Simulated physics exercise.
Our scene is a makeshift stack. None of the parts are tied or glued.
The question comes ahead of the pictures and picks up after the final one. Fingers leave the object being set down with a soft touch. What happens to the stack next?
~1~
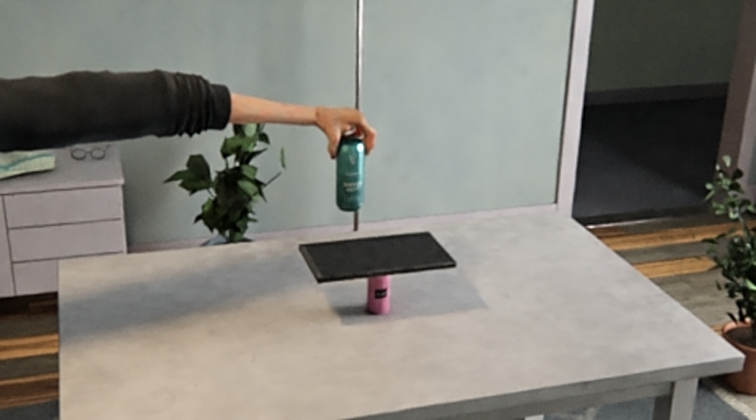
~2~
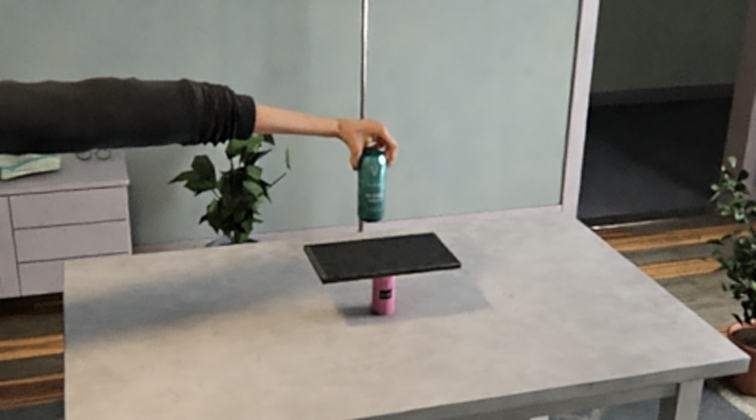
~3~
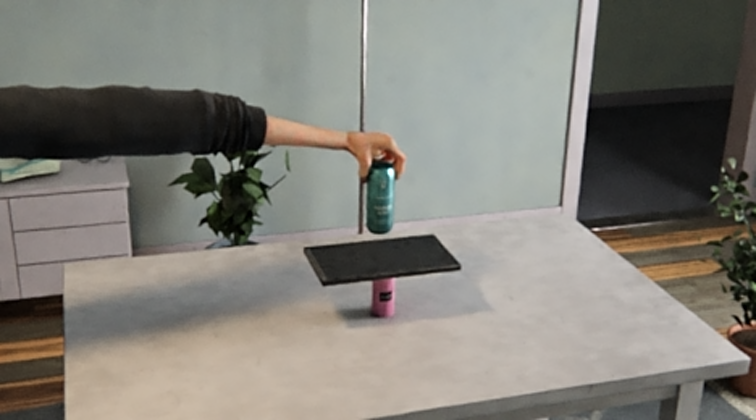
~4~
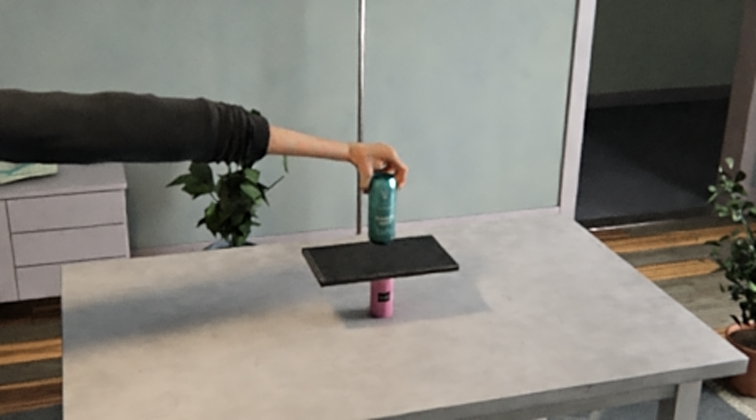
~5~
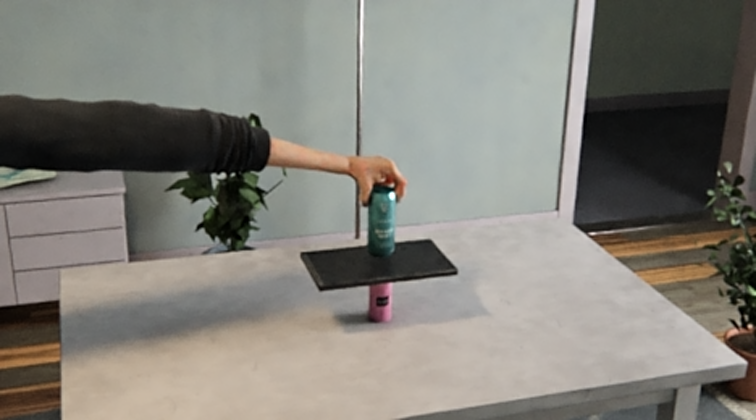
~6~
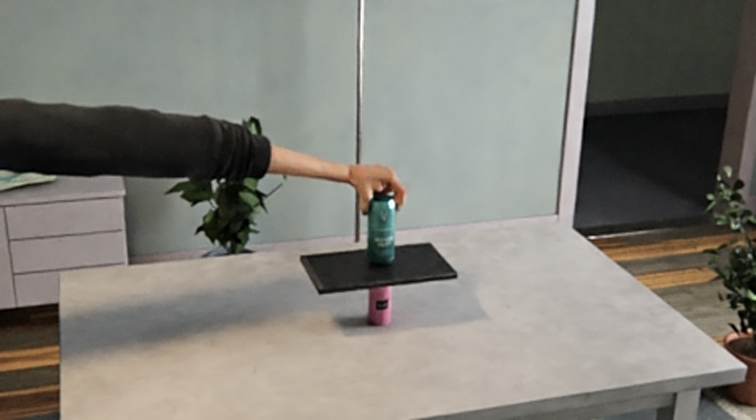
Carries the load.
Then, 0.30 s on from there, no change.
Then, 0.70 s on from there, turquoise can resting near (381, 231).
In the end, all 3 unmoved. At the end, from the last picture's camera, turquoise can near (381, 231). The stack keeps its balance.
